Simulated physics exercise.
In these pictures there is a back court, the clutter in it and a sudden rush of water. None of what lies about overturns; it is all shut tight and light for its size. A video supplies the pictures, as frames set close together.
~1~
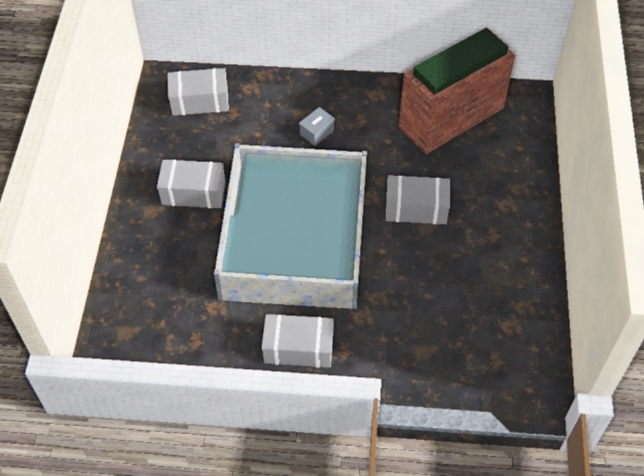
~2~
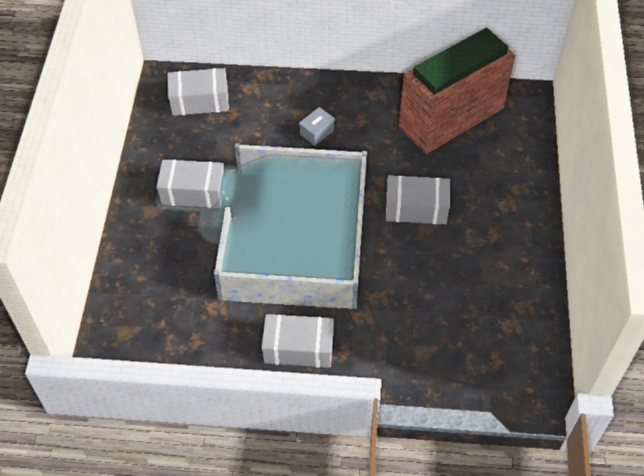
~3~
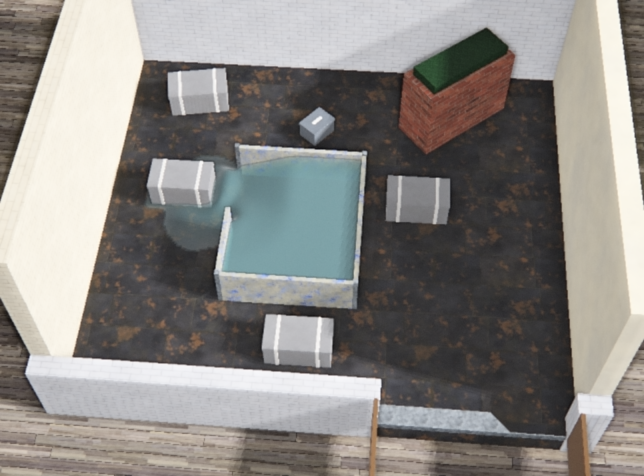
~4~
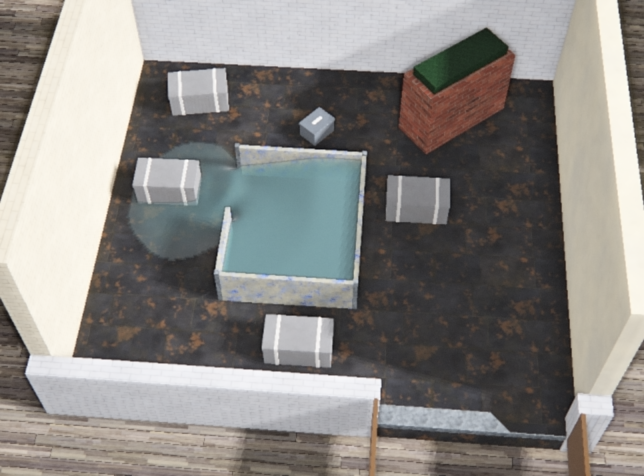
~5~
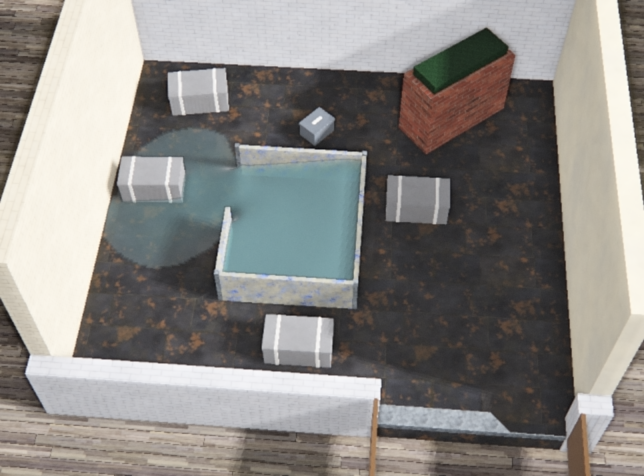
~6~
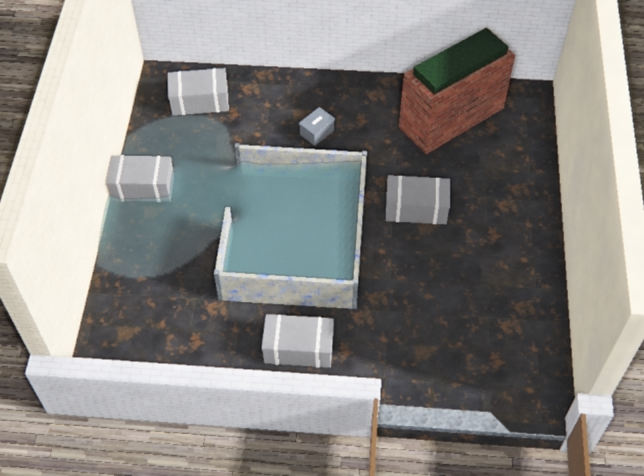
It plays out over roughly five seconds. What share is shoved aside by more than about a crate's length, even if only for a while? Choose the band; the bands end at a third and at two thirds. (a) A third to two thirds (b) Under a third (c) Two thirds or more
a, A third to two thirds.
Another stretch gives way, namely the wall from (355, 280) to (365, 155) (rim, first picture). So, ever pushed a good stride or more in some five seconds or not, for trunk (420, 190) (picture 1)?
Looking at how things go, I'd say it travelled at least that.
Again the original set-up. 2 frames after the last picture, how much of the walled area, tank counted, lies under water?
Around 25 percent.
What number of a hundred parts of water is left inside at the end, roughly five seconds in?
100 %.
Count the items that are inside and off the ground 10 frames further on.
The answer is 1.
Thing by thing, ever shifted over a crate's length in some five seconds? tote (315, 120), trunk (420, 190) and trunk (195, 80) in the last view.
One, displaced that much; two, under that distance; three, displaced that much.
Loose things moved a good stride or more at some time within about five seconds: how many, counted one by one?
Counting them up gives 3.
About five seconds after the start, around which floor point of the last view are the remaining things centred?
Mean floor position: Approx. (306, 188) px, last view.
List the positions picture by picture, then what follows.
The first picture shows a trunk at (191, 175), on the bottom; a trunk at (197, 82) rests on the ground; 0 of 5 have shifted.
The second picture shows a trunk at (190, 175), on the bottom; a trunk at (197, 82) rests on the ground; 0 of 5 have shifted.
The third picture shows a trunk at (181, 174) rests on the ground, close to its start; a trunk at (197, 82) rests on the ground; 1 of 5 have shifted.
The fourth picture shows a trunk at (166, 173), on the bottom, a stride from its start; a trunk at (197, 82) rests on the ground; 1 of 5 have shifted.
The fifth picture shows a trunk at (150, 171), on the bottom, a stride from its start; a trunk at (197, 82), on the bottom; 1 of 5 have shifted.
The sixth picture shows a trunk at (139, 169), on the bottom, a stride from its start; a trunk at (197, 82) rests on the ground; 1 of 5 have shifted.
A moment on, 1 of 5 are well off their spots; 0 afloat.
Next, 1 of 5 are well off their spots; 1 afloat.
Later, 2 of 5 are well off their spots; 1 afloat.
In the end, 3 of 5 are well off their spots, and 3 have been at some point; 1 afloat.
